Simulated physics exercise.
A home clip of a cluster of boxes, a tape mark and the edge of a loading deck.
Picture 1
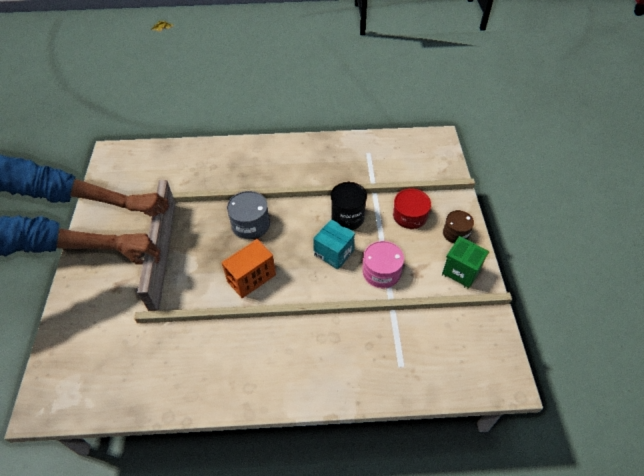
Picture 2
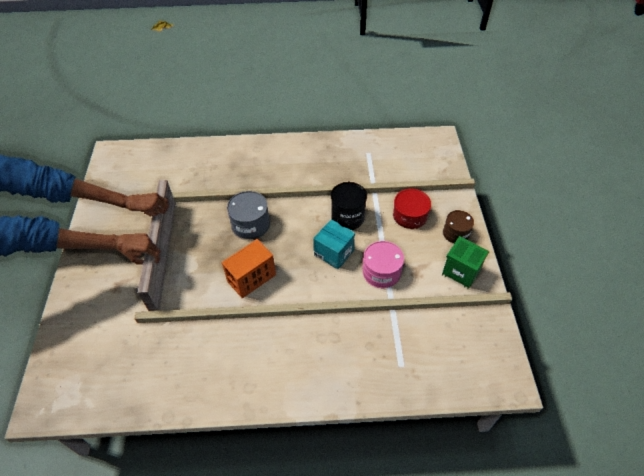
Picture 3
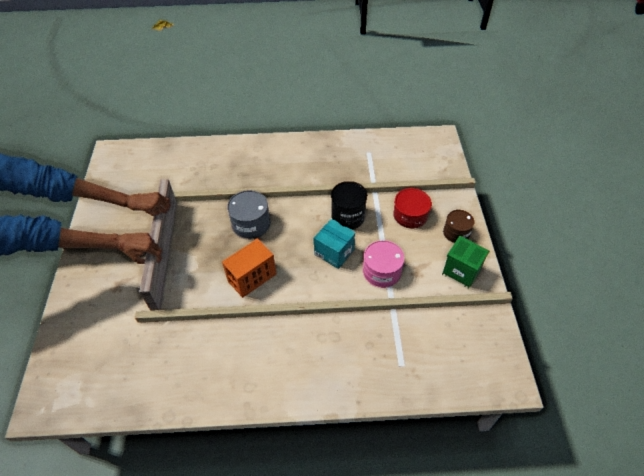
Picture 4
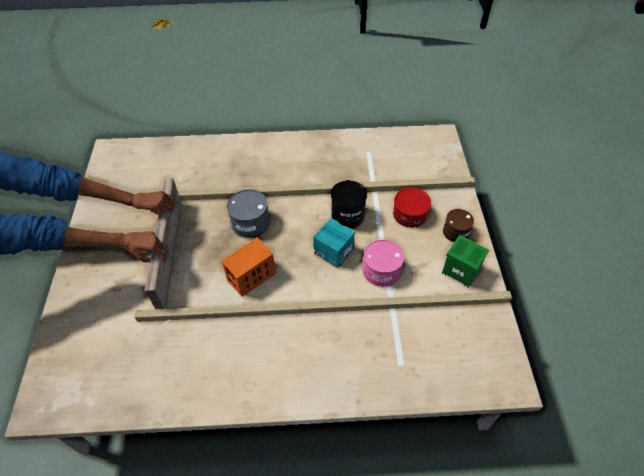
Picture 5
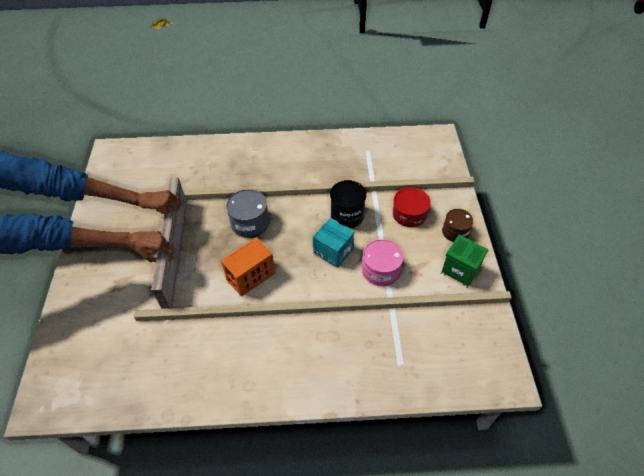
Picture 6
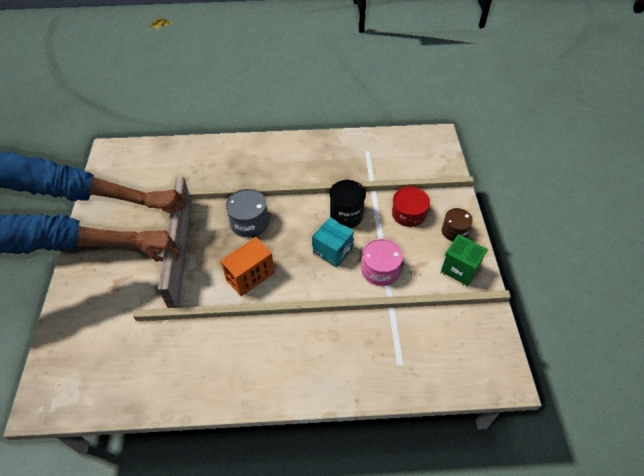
On a wooden table with two rails, a pair of hands slides an upright plank slightly to the right toward a grey canister and an orange box, while the scattered canisters and boxes around the white tape line stay still.
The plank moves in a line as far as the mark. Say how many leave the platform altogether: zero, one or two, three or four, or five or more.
The number that fall off is zero.
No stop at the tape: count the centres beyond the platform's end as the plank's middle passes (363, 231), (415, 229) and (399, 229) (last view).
Past the end: 0, 2 and 1.
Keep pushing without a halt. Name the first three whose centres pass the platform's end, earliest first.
In order: The red pail, the green tote, the brown canister.
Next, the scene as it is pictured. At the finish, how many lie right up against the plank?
The number is 2.
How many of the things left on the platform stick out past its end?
It comes to 1.
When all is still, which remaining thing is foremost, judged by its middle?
The red pail ends nearest.
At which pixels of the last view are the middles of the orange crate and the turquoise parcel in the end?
About (398, 252), and the other about (419, 228).
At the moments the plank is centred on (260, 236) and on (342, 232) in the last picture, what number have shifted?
2 and 6.
Soon after, none off yet; brown canister at rest near (457, 225); green tote at rest near (463, 261); red pail at rest near (410, 207).
In the end, the number that fall off is zero.
